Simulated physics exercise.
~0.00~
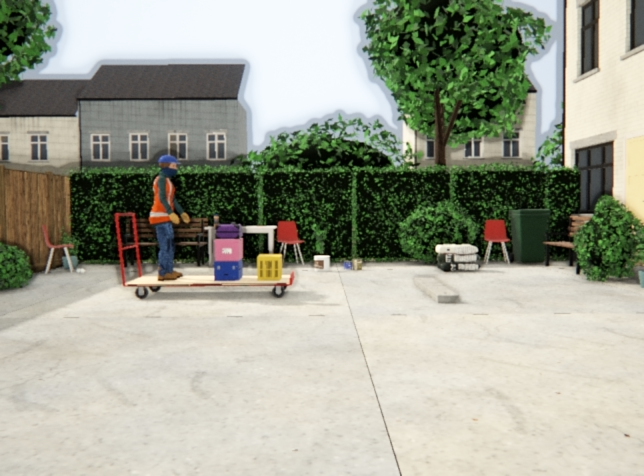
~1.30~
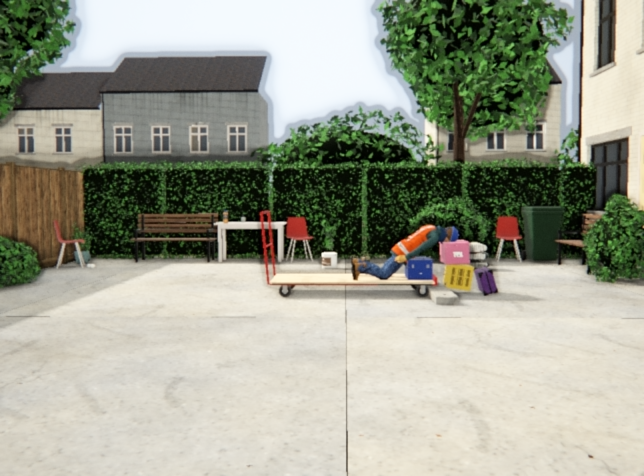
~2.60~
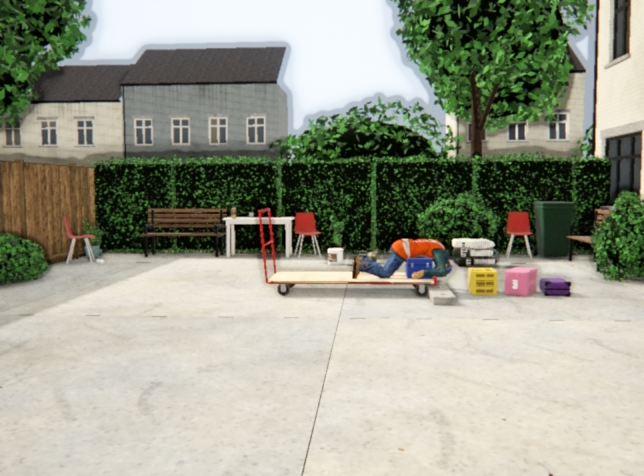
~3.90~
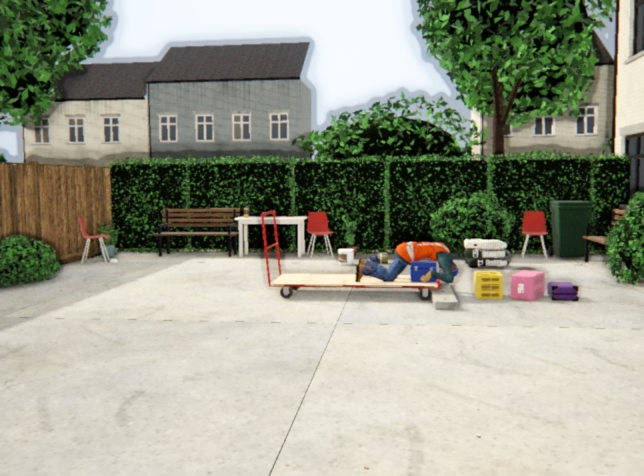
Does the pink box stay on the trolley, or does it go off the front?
It goes off the front and ends up on the ground, between the yellow crate and the purple case.
